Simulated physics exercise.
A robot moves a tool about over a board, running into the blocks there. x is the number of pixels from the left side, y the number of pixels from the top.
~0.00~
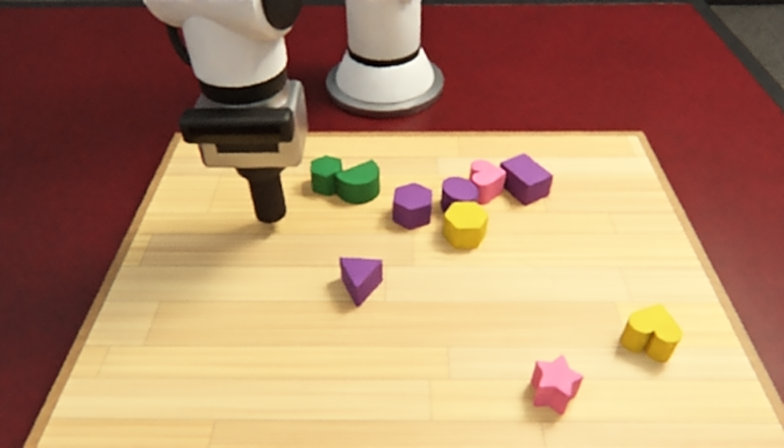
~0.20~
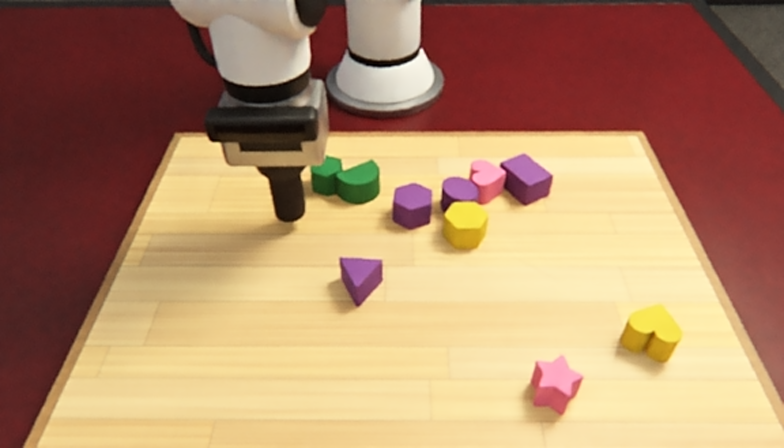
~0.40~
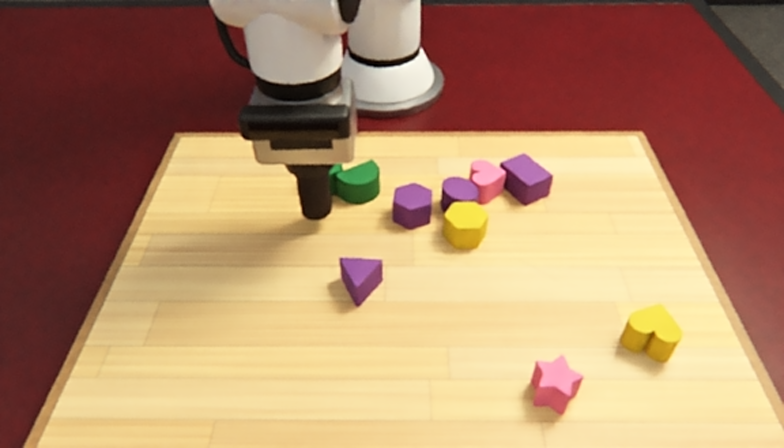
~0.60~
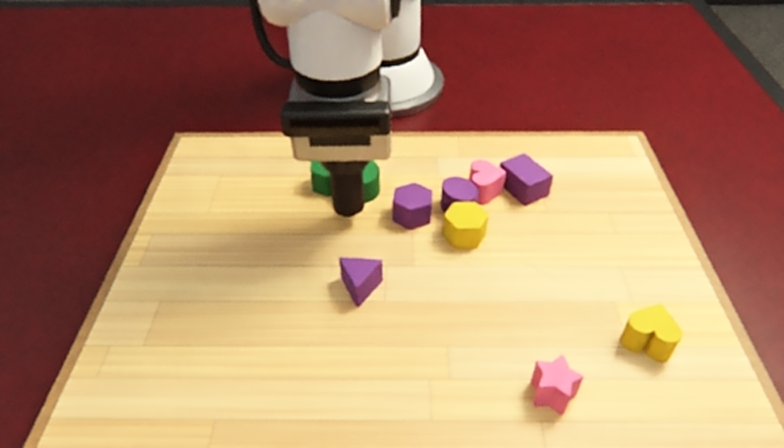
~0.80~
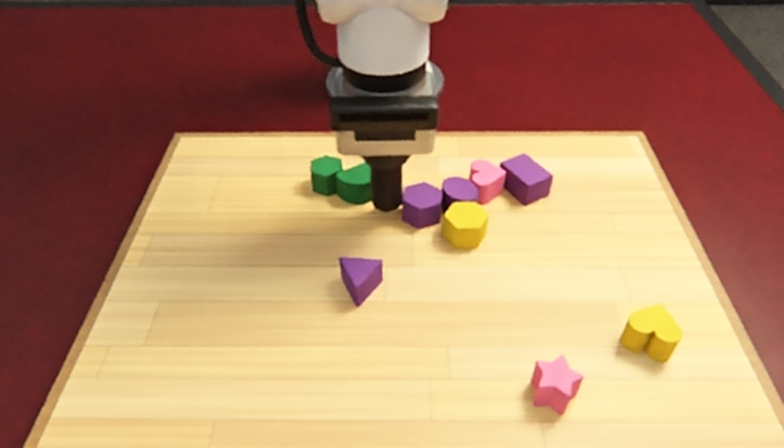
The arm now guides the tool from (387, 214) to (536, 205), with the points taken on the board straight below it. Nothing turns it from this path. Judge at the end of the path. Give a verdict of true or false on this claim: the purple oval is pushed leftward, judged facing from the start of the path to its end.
The statement is false.
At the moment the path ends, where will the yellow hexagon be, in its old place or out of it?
Once the path is done, it is somewhere new.
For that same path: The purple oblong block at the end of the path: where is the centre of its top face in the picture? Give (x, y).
The middle of its top is at (547, 159).
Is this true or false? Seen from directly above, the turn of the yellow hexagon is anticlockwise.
My answer: False.
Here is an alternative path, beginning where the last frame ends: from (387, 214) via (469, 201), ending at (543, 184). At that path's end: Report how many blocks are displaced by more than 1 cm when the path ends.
This push will displace three or more blocks.
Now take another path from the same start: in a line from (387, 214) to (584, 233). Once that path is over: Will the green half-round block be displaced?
My answer is no.
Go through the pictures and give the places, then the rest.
In the first picture, tool tip (271, 214); block tops, purple hexagon (413, 195); purple oval (460, 188); yellow hexagon (467, 214); pink heart (486, 171); purple oblong block (527, 168).
In the second picture, tool (291, 213); blocks unchanged.
In the third picture, tool (317, 212); blocks unchanged.
In the fourth picture, tool (349, 208); blocks unchanged.
In the fifth picture, tool (387, 203); purple hexagon (422, 194); purple oval (460, 188); yellow hexagon (467, 214); pink heart (486, 171); purple oblong block (527, 168).
On the path given first. One third of the way, tool (439, 200); purple hexagon (475, 192); purple oval (512, 190), turned 15° clockwise; yellow hexagon (481, 218), turned 50° clockwise; pink heart (508, 169), turned 80° anticlockwise; purple oblong block (539, 162).
Two thirds of the way, tool (488, 197); purple hexagon (525, 191); purple oval (563, 193), turned 30° clockwise; yellow hexagon (484, 220), turned 60° clockwise; pink heart (510, 169), turned 85° anticlockwise; purple oblong block (540, 161).
At the end, tool (538, 194); purple hexagon (576, 189); purple oval (613, 197), turned 60° clockwise; yellow hexagon (484, 220), turned 60° clockwise; pink heart (512, 167), turned 95° anticlockwise; purple oblong block (547, 159), turned 20° anticlockwise.
